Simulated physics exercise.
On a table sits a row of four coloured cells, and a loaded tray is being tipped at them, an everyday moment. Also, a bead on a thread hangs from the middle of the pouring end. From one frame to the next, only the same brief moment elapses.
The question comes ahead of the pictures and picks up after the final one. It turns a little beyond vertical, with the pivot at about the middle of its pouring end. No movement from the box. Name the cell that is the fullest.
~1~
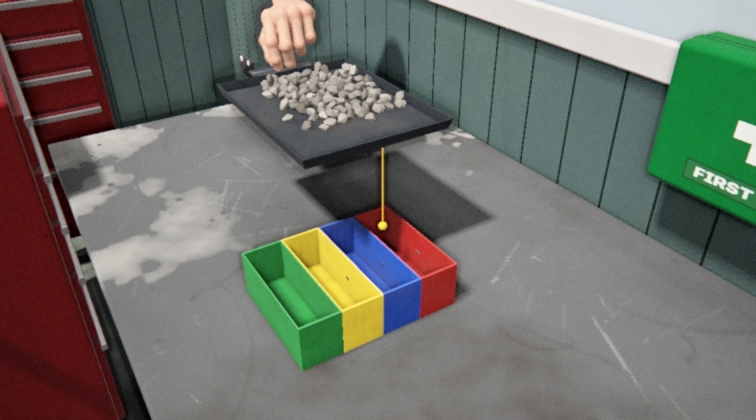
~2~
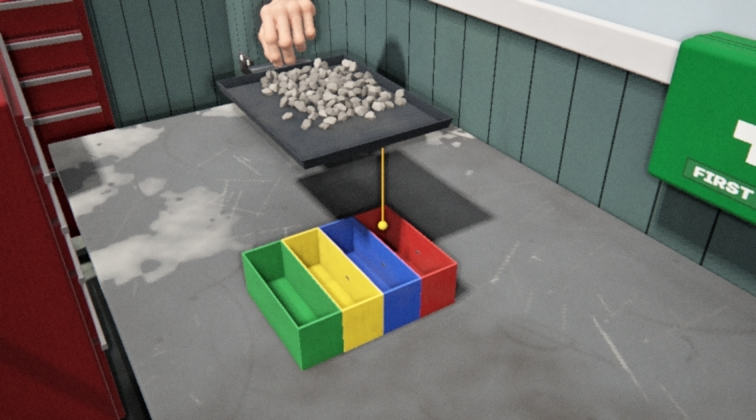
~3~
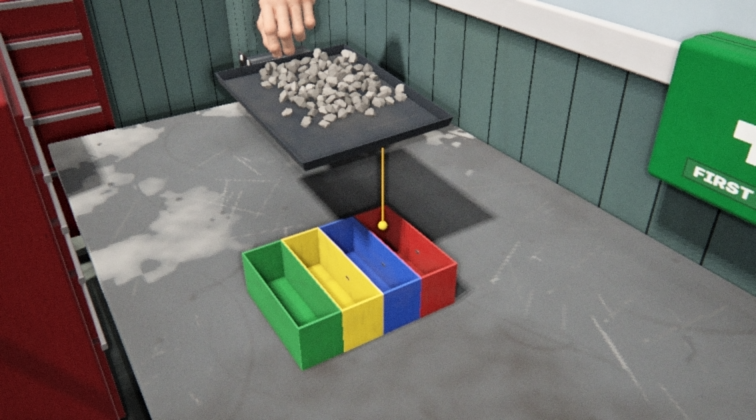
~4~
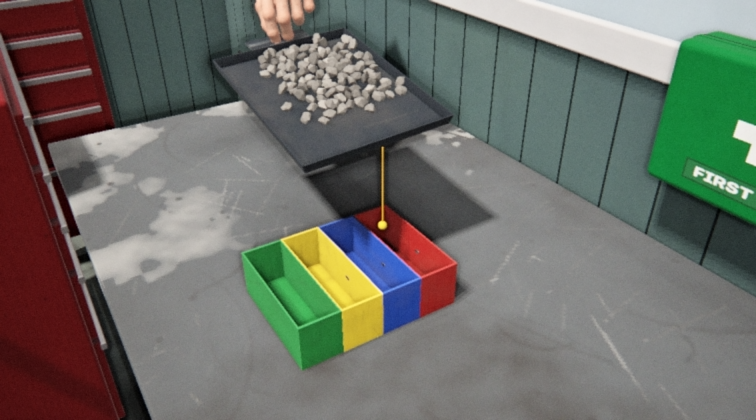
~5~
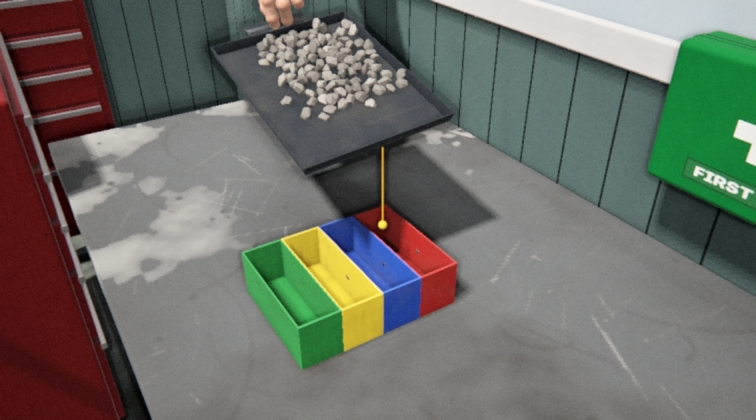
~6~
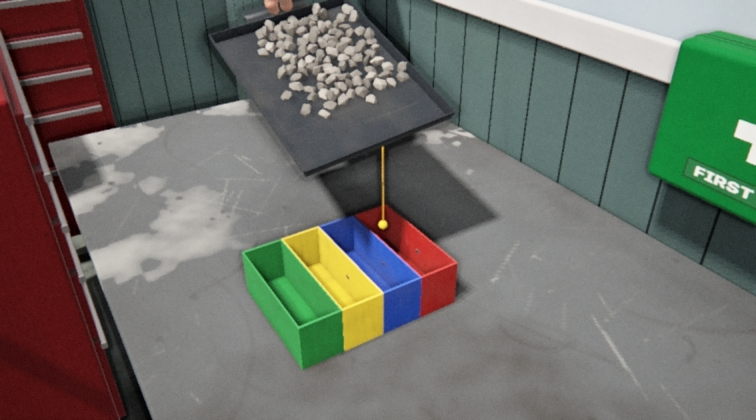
Yellow.
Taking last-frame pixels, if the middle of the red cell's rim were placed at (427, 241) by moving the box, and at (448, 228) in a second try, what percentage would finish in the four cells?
Roughly 90 per cent the first time and 70 per cent the second.
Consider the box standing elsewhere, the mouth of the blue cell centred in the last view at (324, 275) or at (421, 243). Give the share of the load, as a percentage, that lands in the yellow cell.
Roughly 10% first, roughly 20% second.
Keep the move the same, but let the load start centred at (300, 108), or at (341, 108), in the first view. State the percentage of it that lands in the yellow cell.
First some 50, then 40 per cent.
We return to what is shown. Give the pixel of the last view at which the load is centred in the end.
About pixel (346, 313).
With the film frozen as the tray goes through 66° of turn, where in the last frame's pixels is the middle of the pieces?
The load is centred about (339, 148).
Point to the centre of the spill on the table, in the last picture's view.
Estimate: Around (357, 399).
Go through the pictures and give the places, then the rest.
The first picture shows corners of the pouring end (304, 158) and (449, 118), level; middle of the load (321, 94), bits of gravel; bead on its thread (383, 226); green cell (321, 337); yellow cell (363, 319); blue cell (402, 303); red cell (438, 287).
The second picture shows corners of the pouring end (304, 158) and (449, 117), level; middle of the load (321, 91).
The third picture shows corners of the pouring end (305, 160) and (449, 116), tipped barely, lowest at the left corner; middle of the load (321, 84).
The fourth picture shows corners of the pouring end (305, 163) and (450, 114), tipped a little, lowest at the left corner; middle of the load (320, 74).
The fifth picture shows corners of the pouring end (305, 166) and (450, 112), tipped clearly, lowest at the left corner; middle of the load (320, 64).
The sixth picture shows corners of the pouring end (306, 168) and (451, 110), tipped clearly, lowest at the left corner; middle of the load (320, 55); green cell (322, 336); yellow cell (363, 318); blue cell (402, 301); red cell (438, 286).
Just after the last frame, tray tipped steeply; the larger part on the tray; just a few in the yellow cell; roughly a quarter falling or outside the box.
A moment on, tray tipped past a quarter turn; just a few on the tray; roughly half in the yellow cell; roughly a quarter in the green cell; about a tenth in the blue cell; about a tenth in the red cell; roughly a quarter falling or outside the box.
Further on, tray tipped past a quarter turn; roughly half in the yellow cell; roughly a quarter in the green cell; roughly a quarter in the blue cell; about a tenth in the red cell; about a tenth falling or outside the box.
When it is over, tray tipped past a quarter turn; roughly half in the yellow cell; roughly a quarter in the green cell; roughly a quarter in the blue cell; about a tenth in the red cell; about a tenth outside the box.
